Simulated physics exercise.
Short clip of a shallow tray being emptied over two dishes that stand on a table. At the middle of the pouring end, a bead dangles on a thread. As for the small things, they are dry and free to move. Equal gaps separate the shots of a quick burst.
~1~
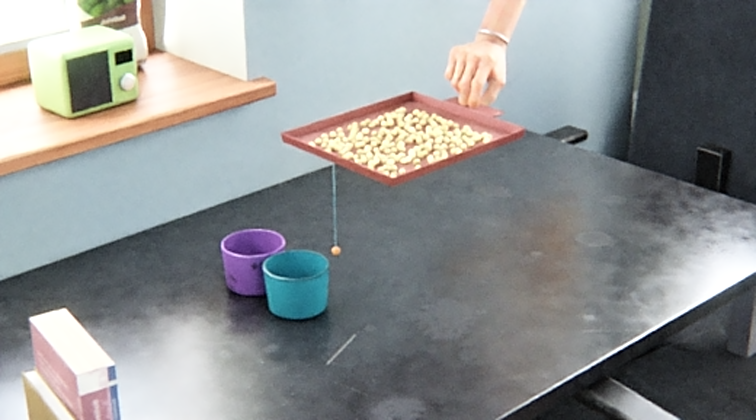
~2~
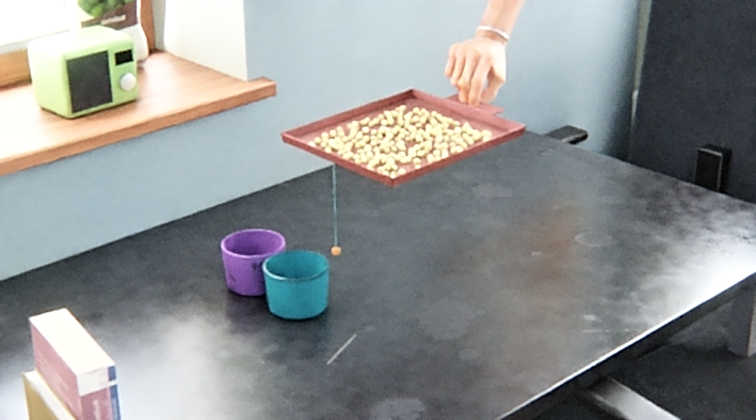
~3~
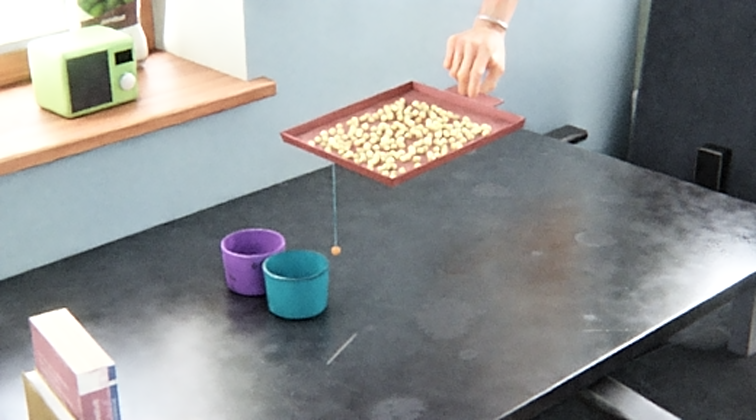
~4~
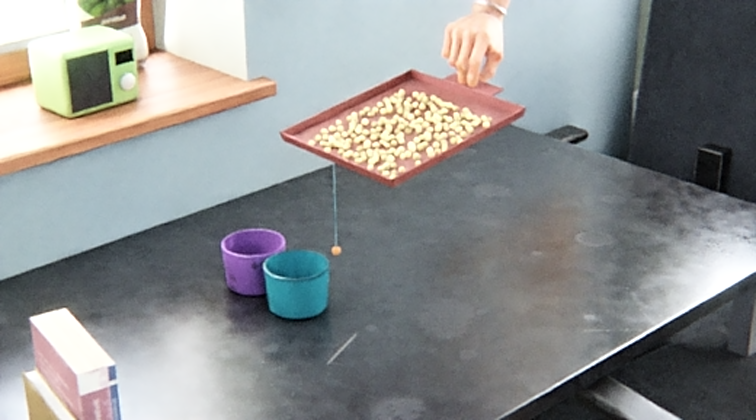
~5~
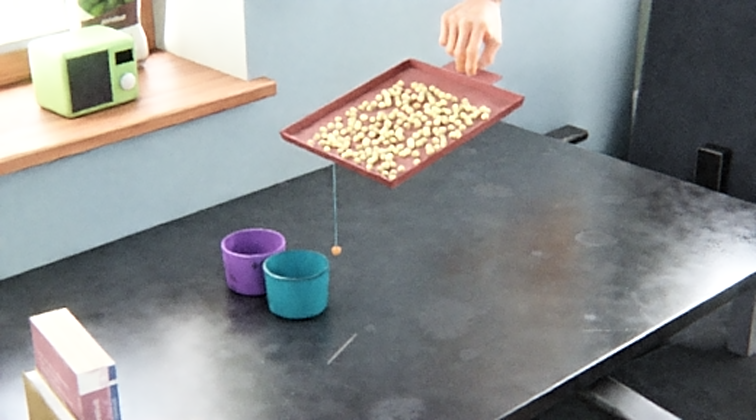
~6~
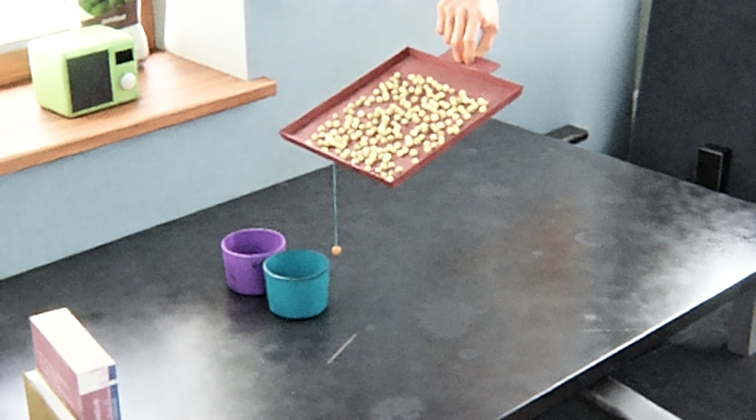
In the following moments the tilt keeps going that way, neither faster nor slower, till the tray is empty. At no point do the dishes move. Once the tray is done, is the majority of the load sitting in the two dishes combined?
I'd say the dishes miss most of it, honestly.
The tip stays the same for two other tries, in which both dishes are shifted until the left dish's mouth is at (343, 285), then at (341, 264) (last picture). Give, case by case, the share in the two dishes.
About 60 per cent, then about 30 per cent.
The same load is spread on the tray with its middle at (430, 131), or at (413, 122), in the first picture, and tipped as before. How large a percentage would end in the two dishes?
About 20 % and 30 %.
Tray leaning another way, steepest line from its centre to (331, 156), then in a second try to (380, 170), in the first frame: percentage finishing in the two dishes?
The first try yields 70 percent and the second 0 percent.
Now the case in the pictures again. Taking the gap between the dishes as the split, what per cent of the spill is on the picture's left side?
20 %, near enough.
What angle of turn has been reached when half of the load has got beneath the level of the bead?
About 105 degrees.
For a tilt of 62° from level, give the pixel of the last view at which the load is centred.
(354, 149).
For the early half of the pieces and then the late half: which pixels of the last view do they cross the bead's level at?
(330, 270) first, (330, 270) later.
Just after the last frame, tray tipped steeply; almost all on the tray; just a few outside both; about a tenth in the air.
A moment on, tray tipped past a quarter turn; roughly a quarter on the tray; about a tenth in the right dish; roughly a quarter outside both; roughly half in the air.
Further on, tray tipped past a quarter turn; roughly a quarter in the right dish; just a few in the left dish; the larger part outside both.
When it is over, tray tipped past a quarter turn; roughly a quarter in the right dish; just a few in the left dish; the larger part outside both.
